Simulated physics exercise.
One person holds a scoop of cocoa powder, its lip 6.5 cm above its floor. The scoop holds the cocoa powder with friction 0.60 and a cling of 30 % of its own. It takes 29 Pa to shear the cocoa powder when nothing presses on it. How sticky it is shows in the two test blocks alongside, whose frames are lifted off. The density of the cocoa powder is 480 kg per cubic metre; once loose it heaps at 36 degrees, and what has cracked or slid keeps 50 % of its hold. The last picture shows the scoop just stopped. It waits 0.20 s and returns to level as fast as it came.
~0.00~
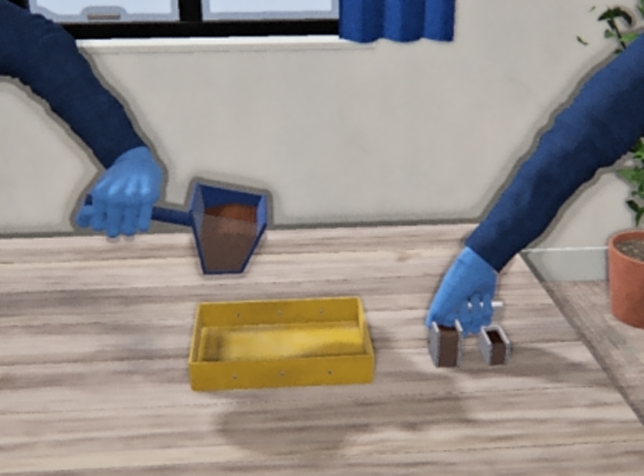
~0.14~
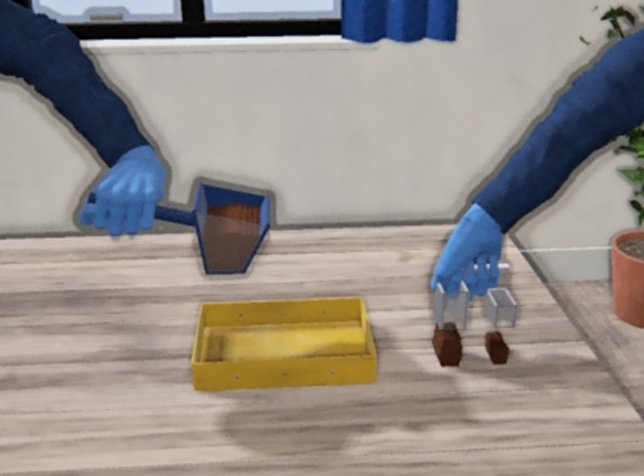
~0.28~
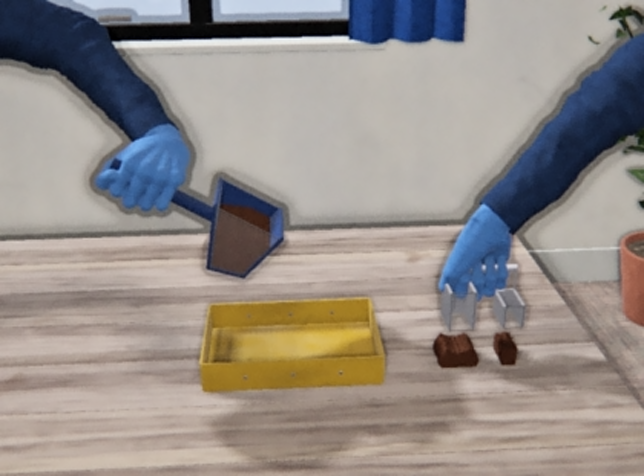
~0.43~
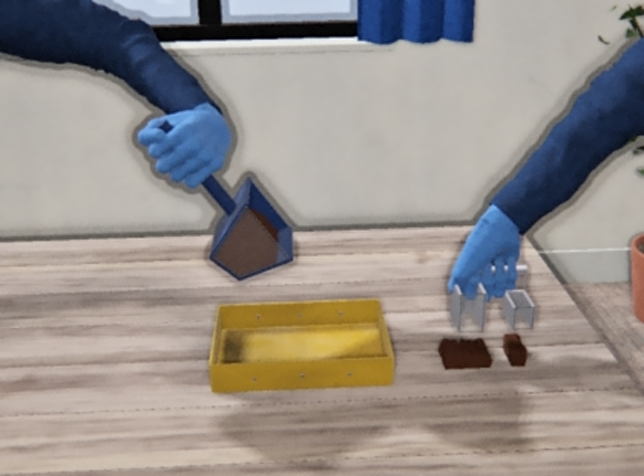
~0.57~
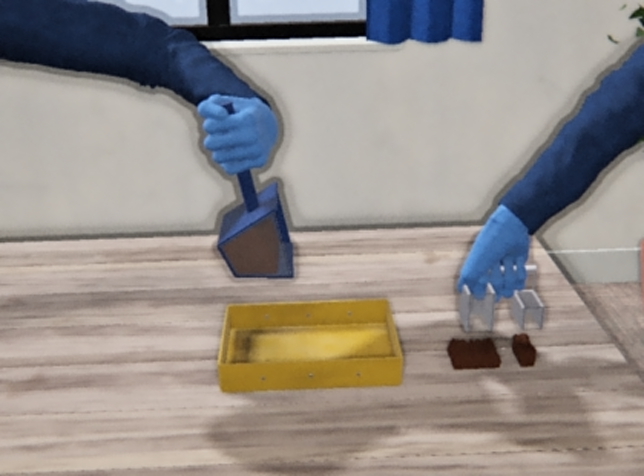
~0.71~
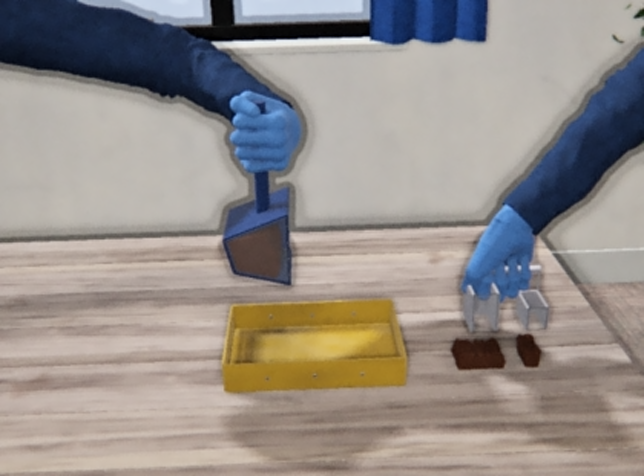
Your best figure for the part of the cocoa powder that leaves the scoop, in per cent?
The part of the cocoa powder that leaves the scoop is near 24 %.
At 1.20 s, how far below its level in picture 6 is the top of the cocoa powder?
Roughly 2.0 cm.
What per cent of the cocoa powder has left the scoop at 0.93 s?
Some 6 per cent.
By 0.93 s, the scoop is at 77 degrees and 6 % has left it.
By 1.20 s, the scoop is at 42 degrees and 24 % has left it.
By 1.46 s, the scoop is at 2 degrees and 24 % has left it.
By 1.73 s, the scoop is at 0 degrees and 24 % has left it.
By 1.83 s, at the end, the scoop is at 0 degrees and 24 % has left it.
